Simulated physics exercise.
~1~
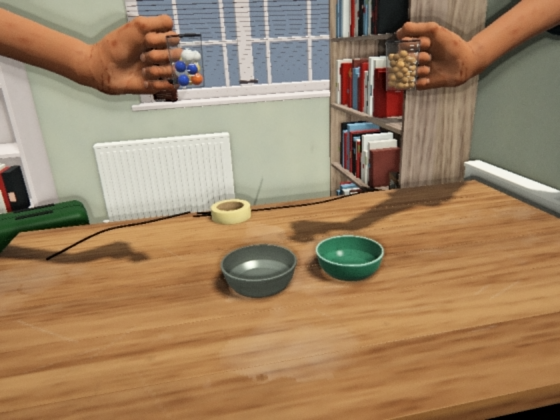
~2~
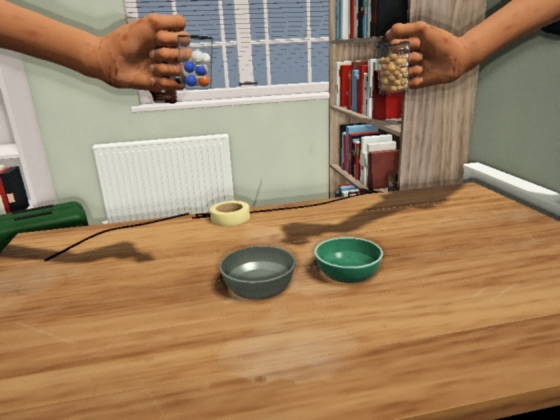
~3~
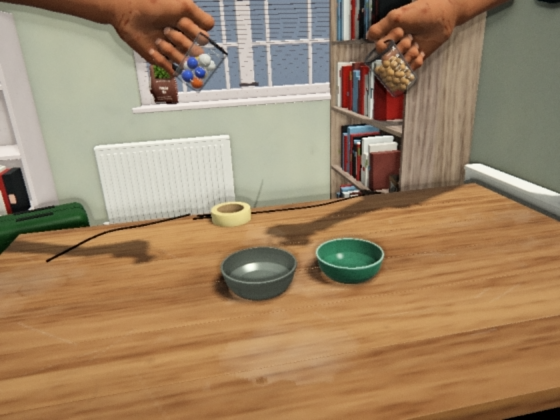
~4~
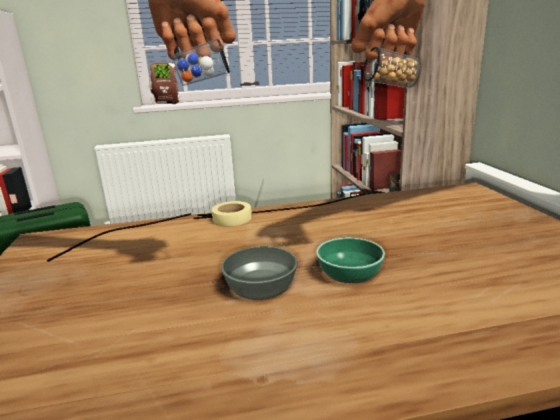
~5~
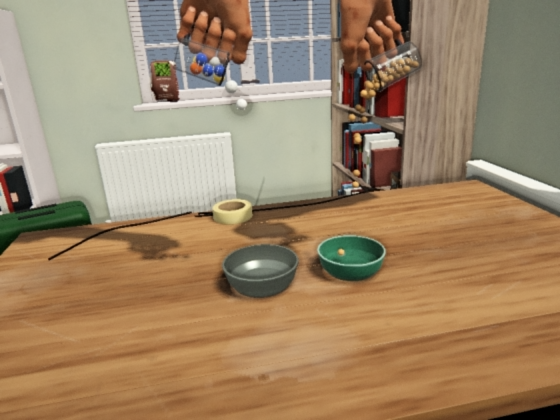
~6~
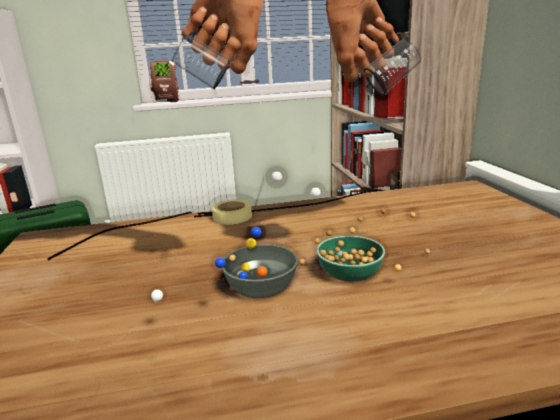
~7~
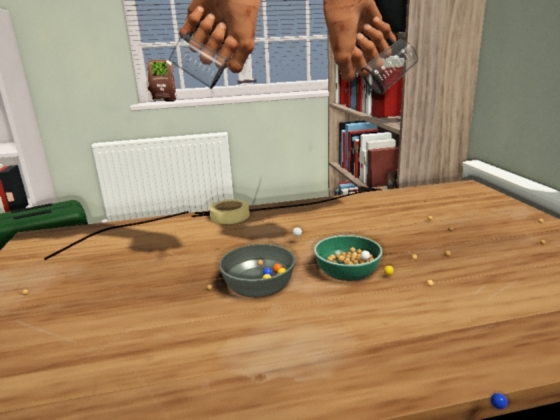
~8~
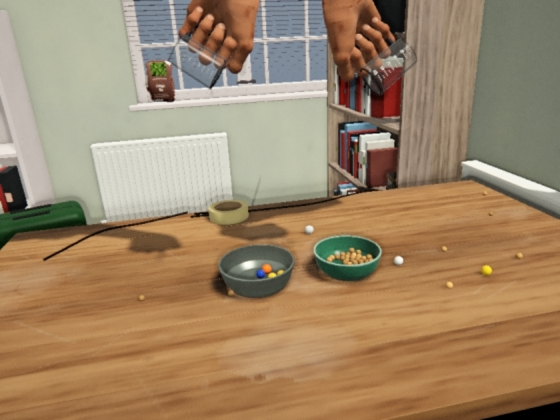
Two hands tipping cups of marbles and small tan balls over two bowls, some landing inside, others bouncing out across the table.
